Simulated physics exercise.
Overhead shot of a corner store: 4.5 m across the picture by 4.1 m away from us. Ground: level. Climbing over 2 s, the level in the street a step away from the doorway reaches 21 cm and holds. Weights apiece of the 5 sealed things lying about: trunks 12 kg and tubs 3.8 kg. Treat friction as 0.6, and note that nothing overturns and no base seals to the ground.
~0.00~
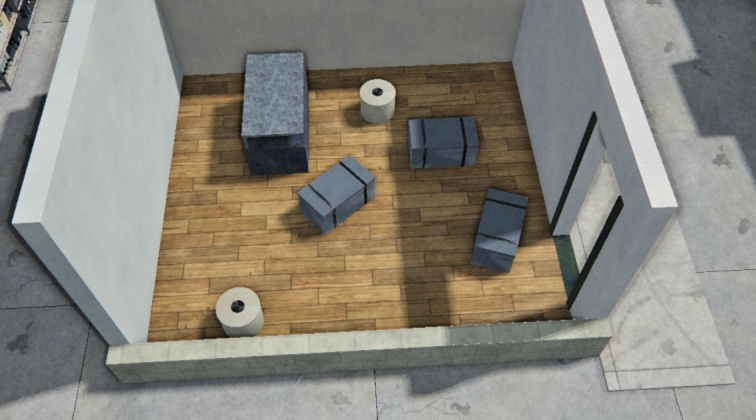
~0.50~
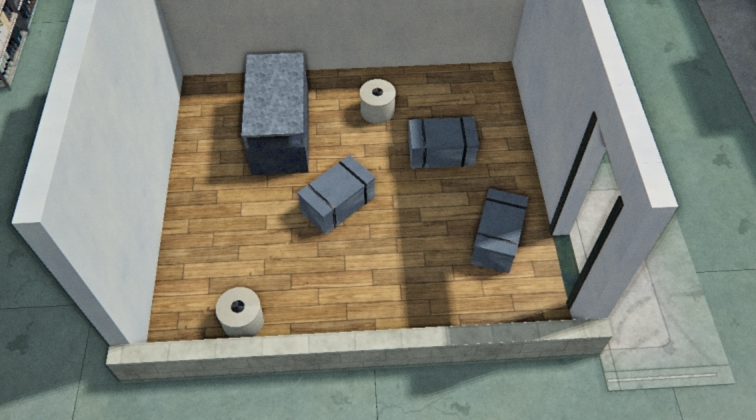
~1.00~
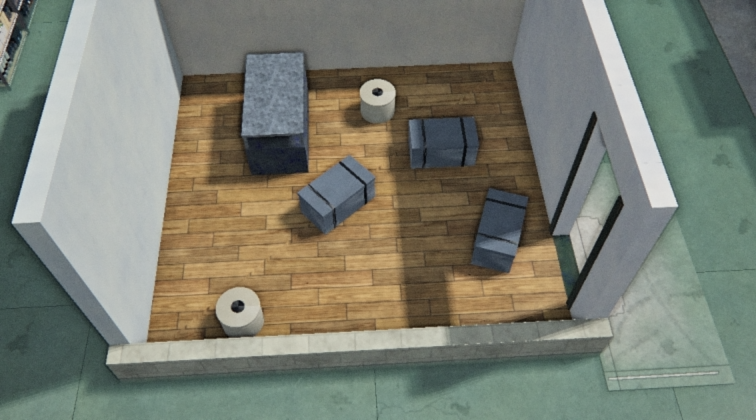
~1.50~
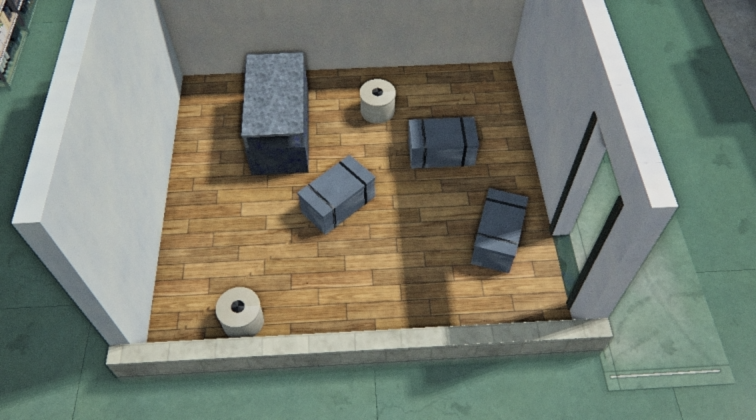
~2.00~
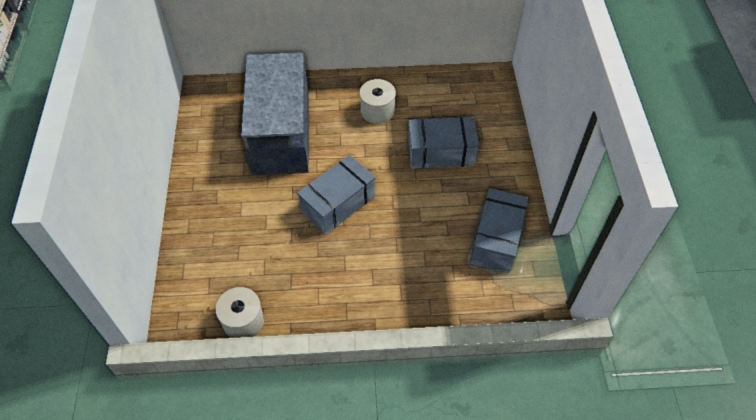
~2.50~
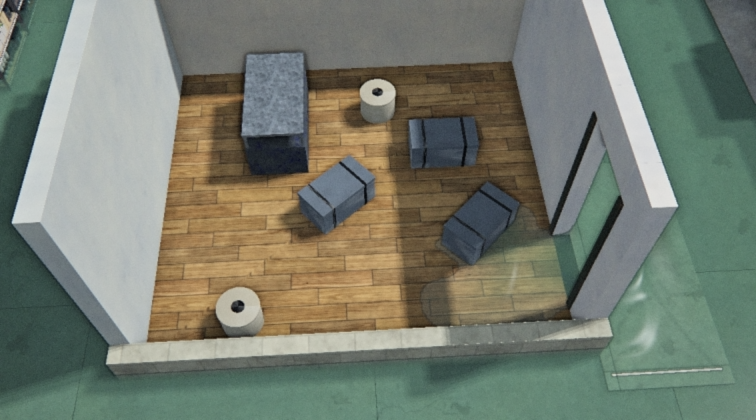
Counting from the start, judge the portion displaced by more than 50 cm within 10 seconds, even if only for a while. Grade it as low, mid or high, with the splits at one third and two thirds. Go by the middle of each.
Grade: Mid, one to two thirds.
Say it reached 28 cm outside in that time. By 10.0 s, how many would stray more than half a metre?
The count would be 4.
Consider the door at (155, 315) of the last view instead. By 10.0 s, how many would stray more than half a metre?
The count would be 4.
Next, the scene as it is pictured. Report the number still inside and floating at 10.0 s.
Then: 4.
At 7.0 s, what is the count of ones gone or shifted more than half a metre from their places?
By my tally, 2.
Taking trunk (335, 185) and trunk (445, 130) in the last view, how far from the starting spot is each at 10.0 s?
In turn: 40 cm, 5 cm.
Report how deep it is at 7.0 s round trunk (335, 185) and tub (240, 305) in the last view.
Depths: Near 3 cm, then near 10 cm.
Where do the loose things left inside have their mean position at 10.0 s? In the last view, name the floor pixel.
Close to pixel (345, 142).
After 3.5 s 1 of 5 are over 50 cm from their spots; 0 afloat.
After 4.5 s 2 of 5 are over 50 cm from their spots; 0 afloat.
After 7.0 s 2 of 5 are over 50 cm from their spots; 1 afloat.
After 10.0 s 2 of 5 are over 50 cm from their spots, and 2 have been at some point; 4 afloat.
